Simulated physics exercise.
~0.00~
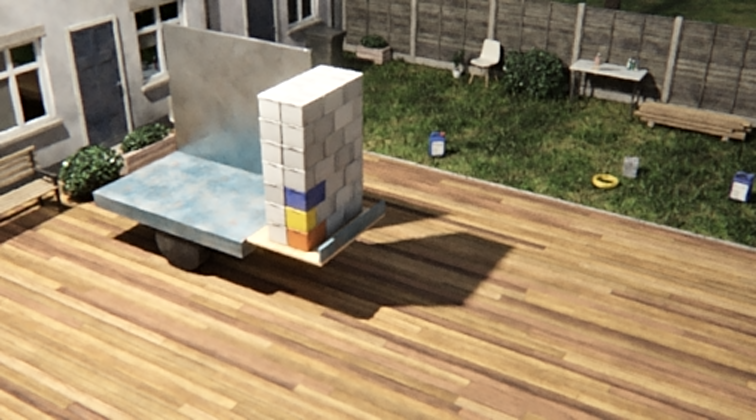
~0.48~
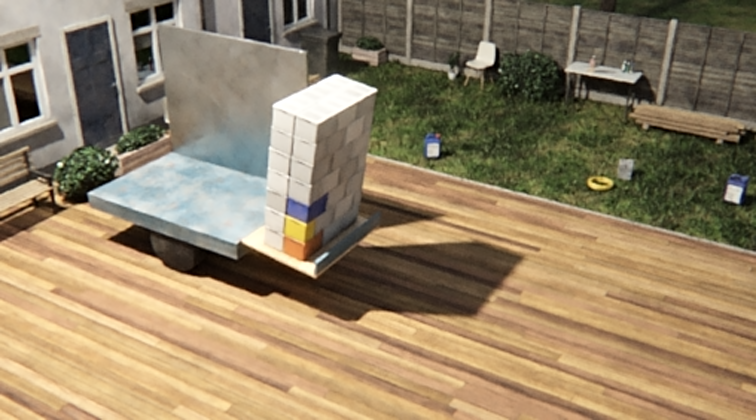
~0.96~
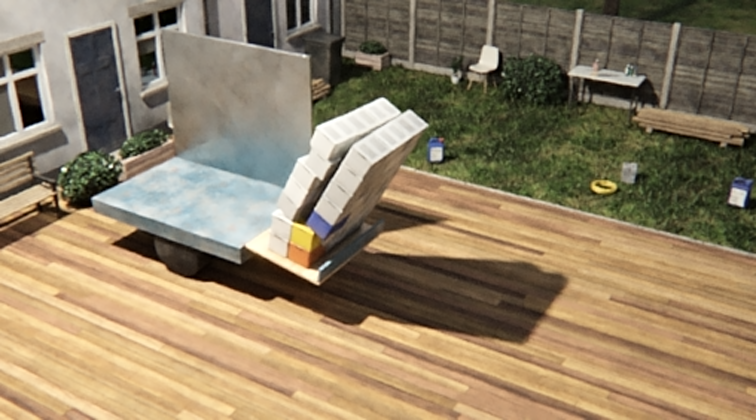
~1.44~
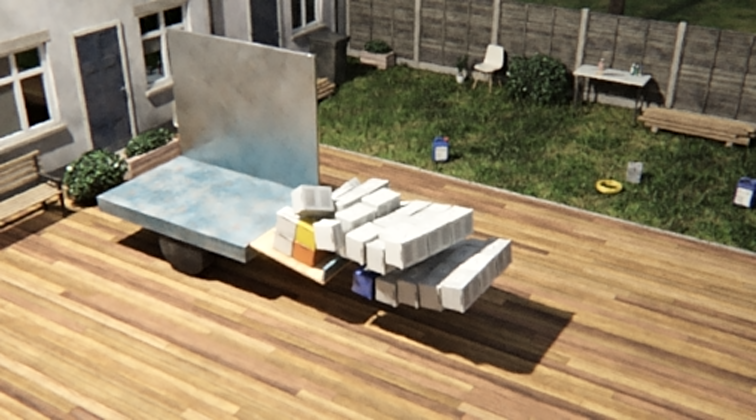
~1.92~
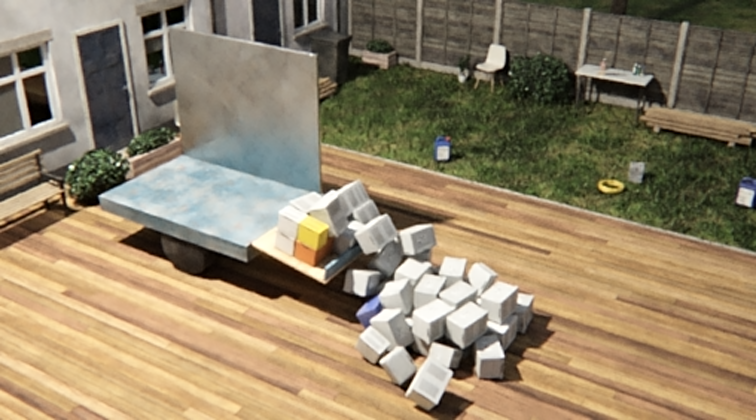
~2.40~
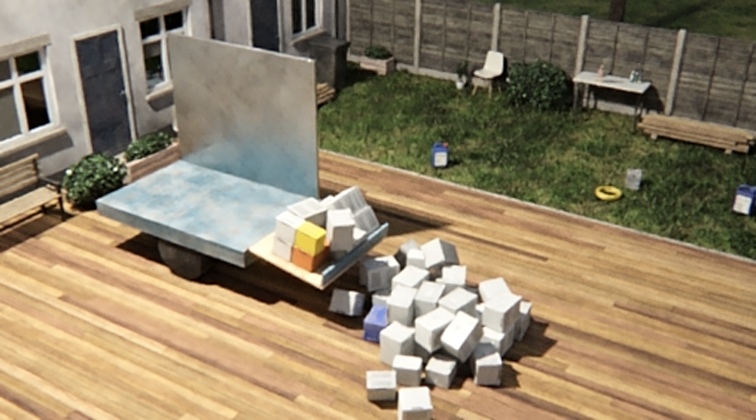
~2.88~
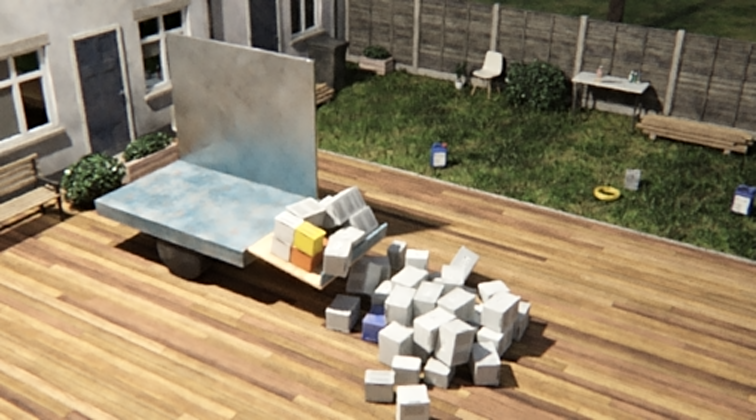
In a back yard, a tall stack of mostly white totes on a tilting platform leans right and topples onto the wooden decking, the blue tote falling with it, until many lie heaped there while the yellow and orange ones remain aboard with a few white ones.
